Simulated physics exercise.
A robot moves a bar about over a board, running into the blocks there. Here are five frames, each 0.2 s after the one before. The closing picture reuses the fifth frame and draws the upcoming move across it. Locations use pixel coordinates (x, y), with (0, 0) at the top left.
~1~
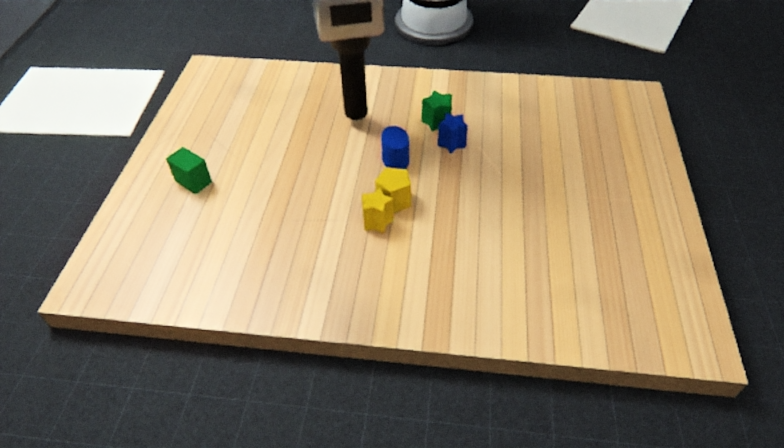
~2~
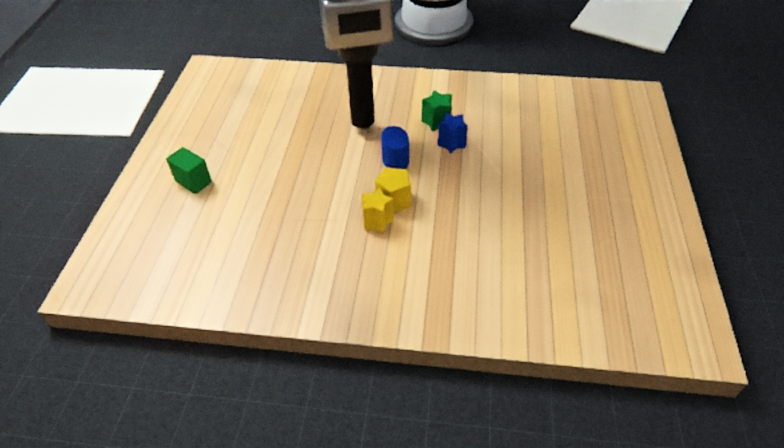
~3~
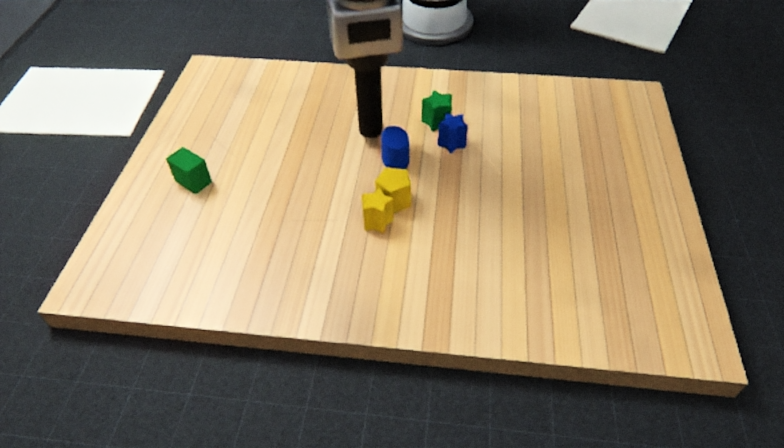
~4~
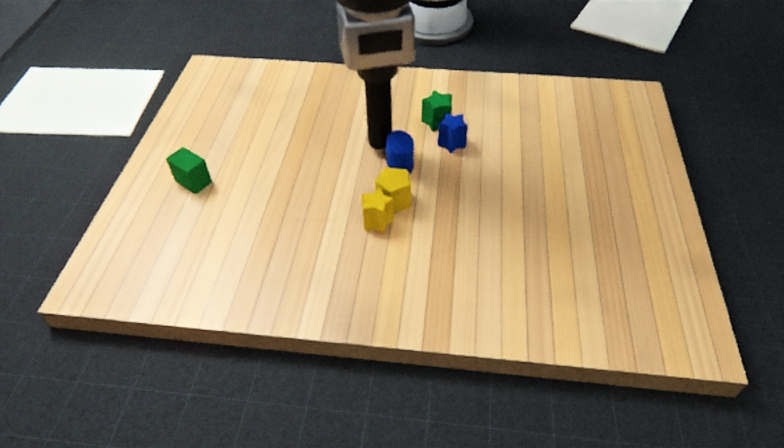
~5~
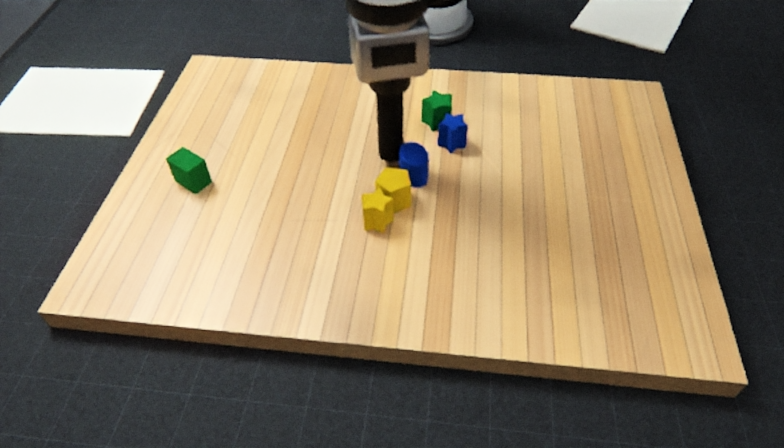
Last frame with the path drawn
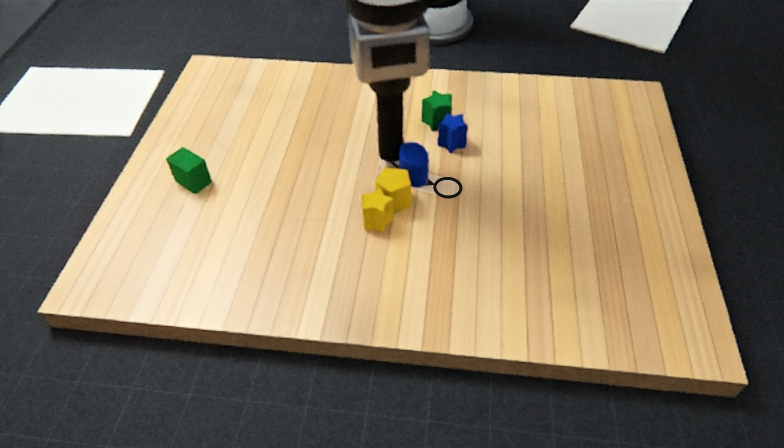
On a wooden board with yellow, green and blue blocks, a robot moved its dark bar toward the viewer and slightly right, then nudged a blue block a short way in that direction.
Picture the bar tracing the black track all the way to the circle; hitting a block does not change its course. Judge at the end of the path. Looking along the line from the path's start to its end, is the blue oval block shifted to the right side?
Short answer: Yes.
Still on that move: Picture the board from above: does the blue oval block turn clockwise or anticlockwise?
Prediction: Clockwise.
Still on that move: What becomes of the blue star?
The blue star is left alone.
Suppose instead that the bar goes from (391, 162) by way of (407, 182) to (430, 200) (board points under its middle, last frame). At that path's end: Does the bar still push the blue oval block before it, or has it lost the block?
In the end it is ahead.
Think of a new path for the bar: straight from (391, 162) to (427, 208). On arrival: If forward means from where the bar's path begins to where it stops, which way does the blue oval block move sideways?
It is pushed towards the left-hand side.
The drawn path runs from (391, 162) via (406, 173) and (426, 182), ending at (448, 188).
On the path given first. Halfway along, bar at (416, 170); blue oval block at (440, 170).
At the end, bar at (448, 180); yellow five-sided block not moved; blue oval block at (464, 185), turned 40° clockwise; blue star not moved.
